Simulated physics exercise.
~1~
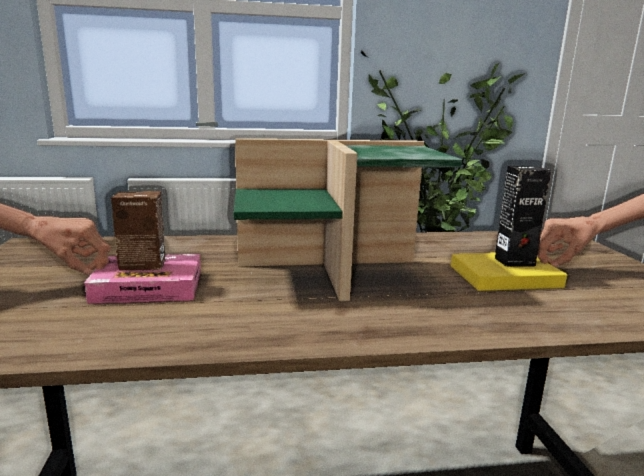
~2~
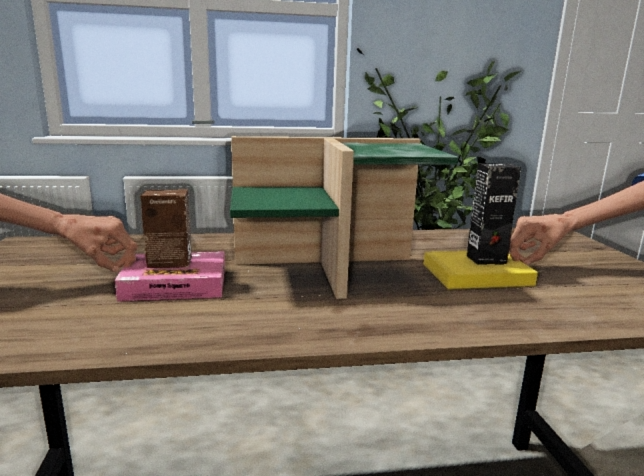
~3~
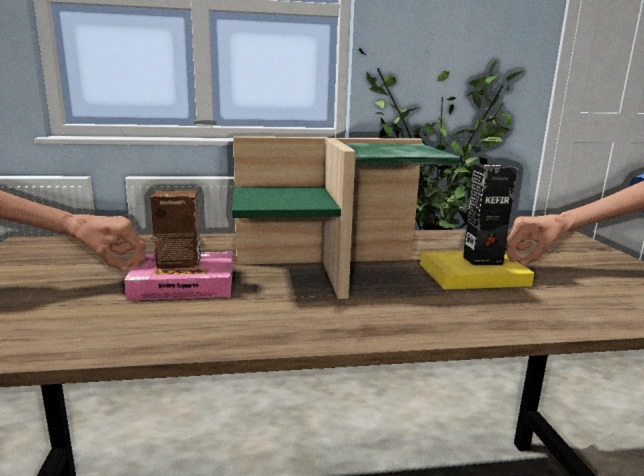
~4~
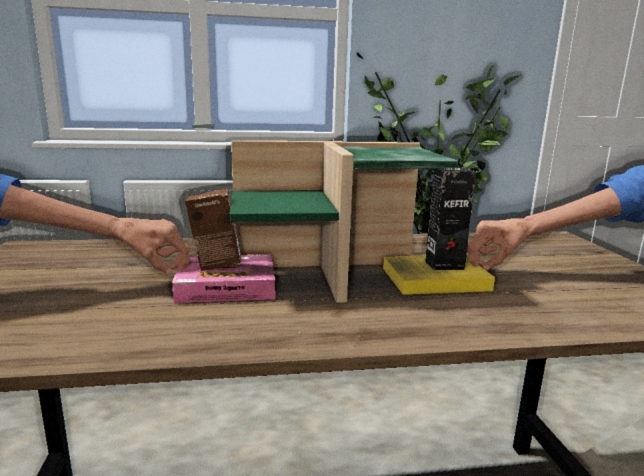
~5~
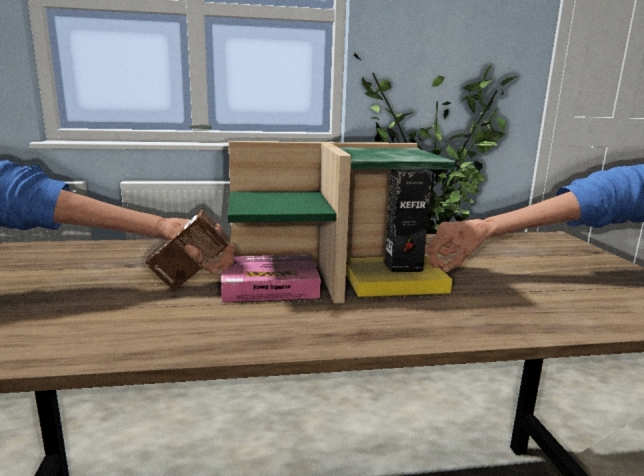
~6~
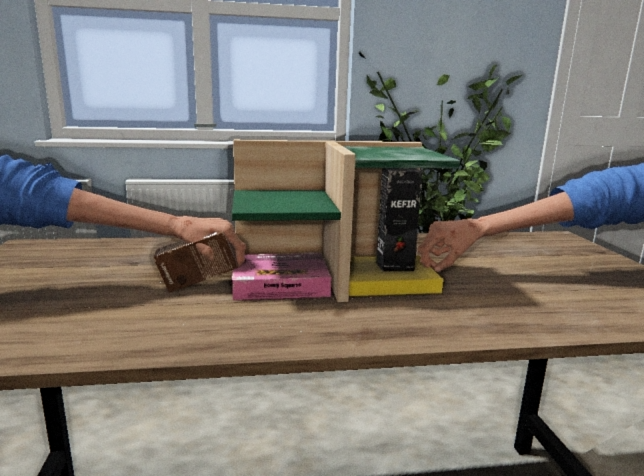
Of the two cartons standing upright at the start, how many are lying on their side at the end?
One of them, the brown carton, ends on its side, while the black carton is still upright.
